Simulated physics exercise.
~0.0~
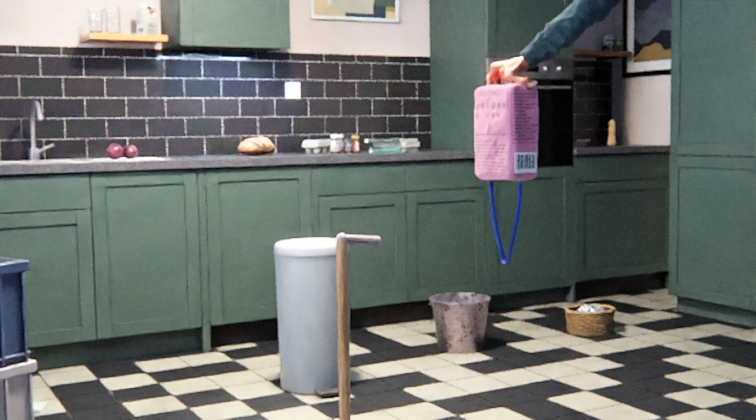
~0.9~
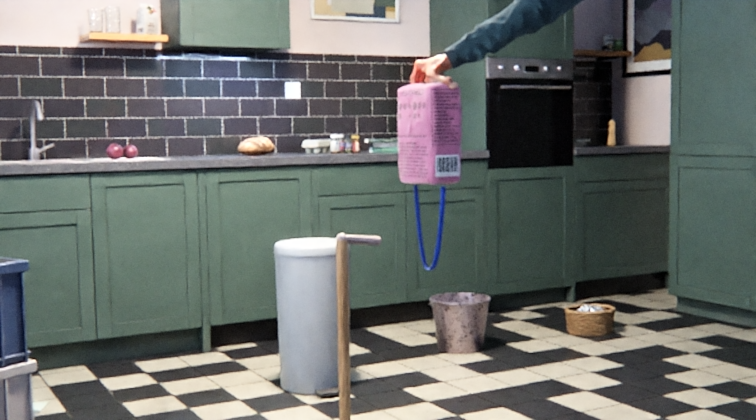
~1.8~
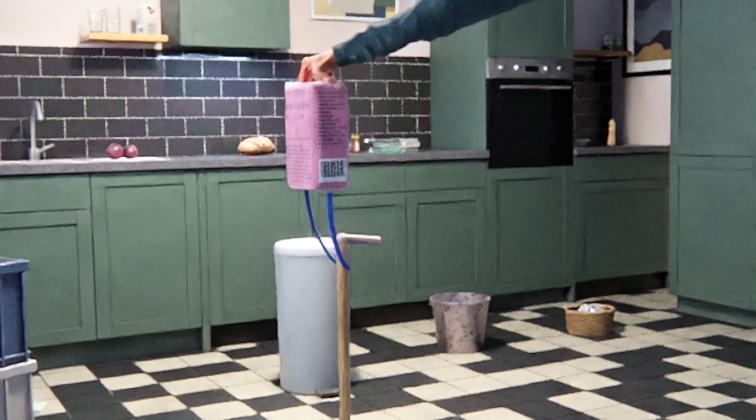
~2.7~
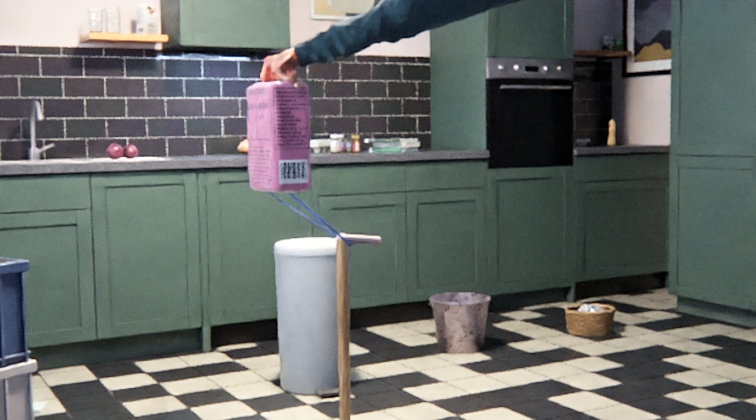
In a green kitchen, a hand carrying a pink sack leftward past a wooden post, its hanging blue loop catching and pulling tight.
